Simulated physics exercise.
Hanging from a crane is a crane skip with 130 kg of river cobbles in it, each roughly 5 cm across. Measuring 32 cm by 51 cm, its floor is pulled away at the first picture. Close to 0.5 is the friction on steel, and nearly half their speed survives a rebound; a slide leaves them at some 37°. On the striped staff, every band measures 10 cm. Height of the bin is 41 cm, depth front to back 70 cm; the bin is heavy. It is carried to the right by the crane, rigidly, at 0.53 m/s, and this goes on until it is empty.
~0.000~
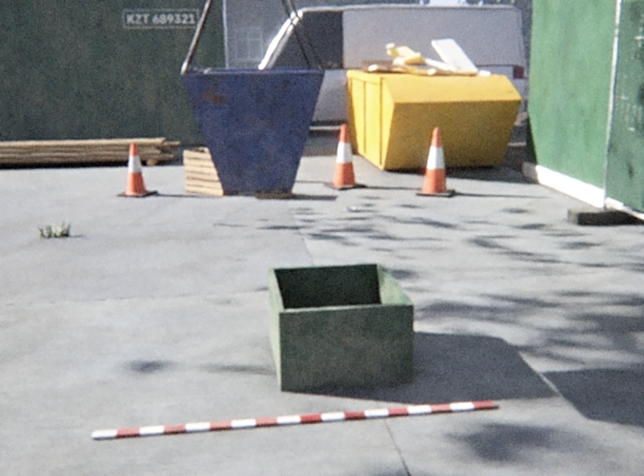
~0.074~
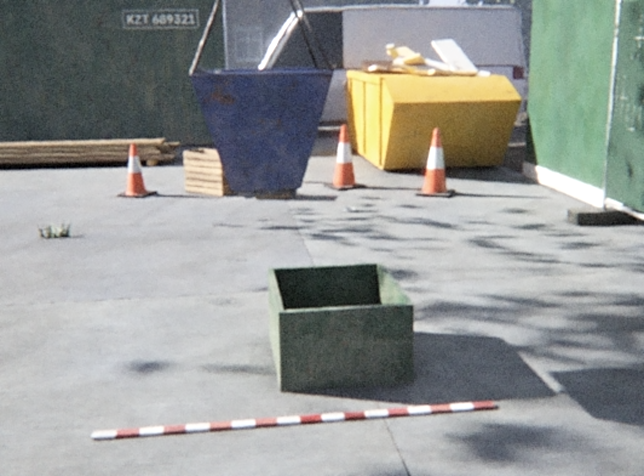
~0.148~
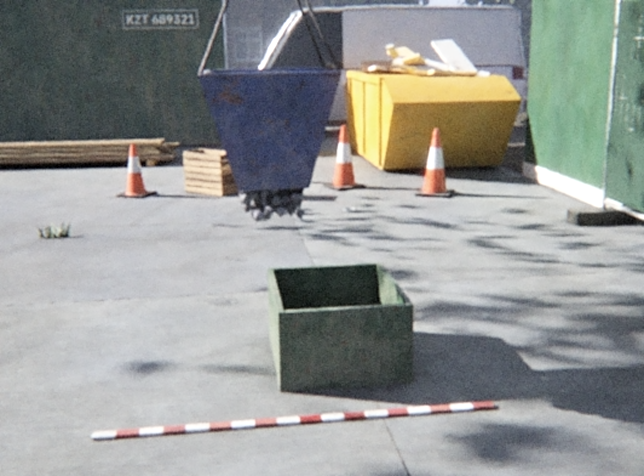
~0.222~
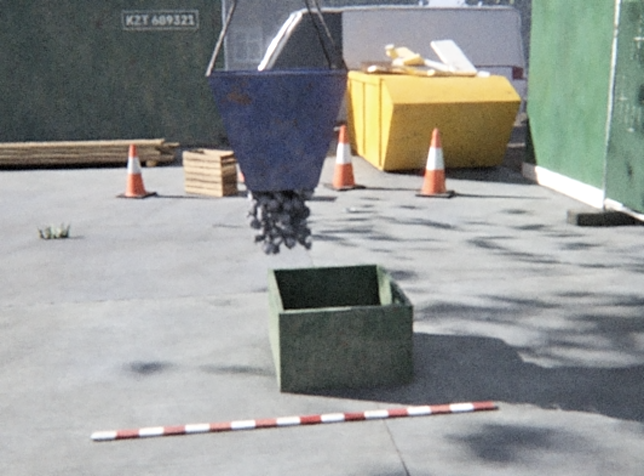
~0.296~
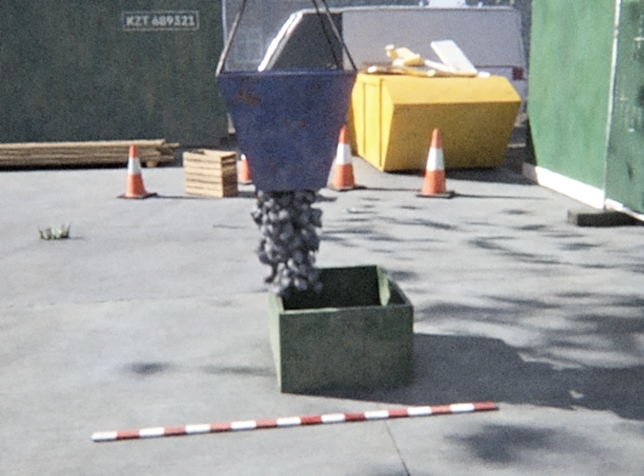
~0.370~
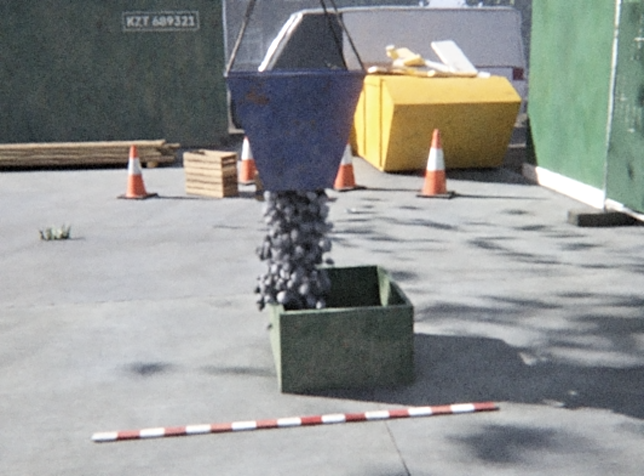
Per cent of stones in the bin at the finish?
97 %.
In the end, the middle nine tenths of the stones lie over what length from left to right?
The stretch runs about 50 cm.
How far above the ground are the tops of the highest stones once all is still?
32 cm.
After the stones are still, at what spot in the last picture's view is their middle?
I'd point to close to (335, 332) in the last picture.
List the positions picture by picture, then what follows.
In the first picture, the outlet is at (258, 179); nothing has dropped yet.
In the second picture, the outlet is at (266, 179); 5 % is out.
The third picture shows outlet at (274, 179), the stream shows down to (260, 210); 86 % still inside.
The fourth picture shows outlet at (282, 179), the stream shows down to (268, 242); 73 % still inside.
The fifth picture shows outlet at (291, 179), the stream shows down to (282, 283); 58 % still inside.
The sixth picture shows outlet at (299, 179), the stream shows down to (308, 283); 42 % still inside.
After 0.7 s, 0 % in the crane skip, 3 % falling or lying left of the bin, 97 % falling or lying in the bin; the stones farthest right are at (386, 336).
After 1.1 s, 0 % in the crane skip, 3 % falling or lying left of the bin, 97 % falling or lying in the bin; the stones farthest right are at (387, 339).
After 1.7 s, 0 % in the crane skip, 3 % falling or lying left of the bin, 97 % falling or lying in the bin; the stones farthest right are at (387, 338).
After 2.6 s, 0 % in the crane skip, 3 % falling or lying left of the bin, 97 % falling or lying in the bin; the stones farthest right are at (387, 338).
After 4.5 s, 0 % in the crane skip, 3 % left of the bin, 97 % in the bin; the stones farthest right are at (387, 338).
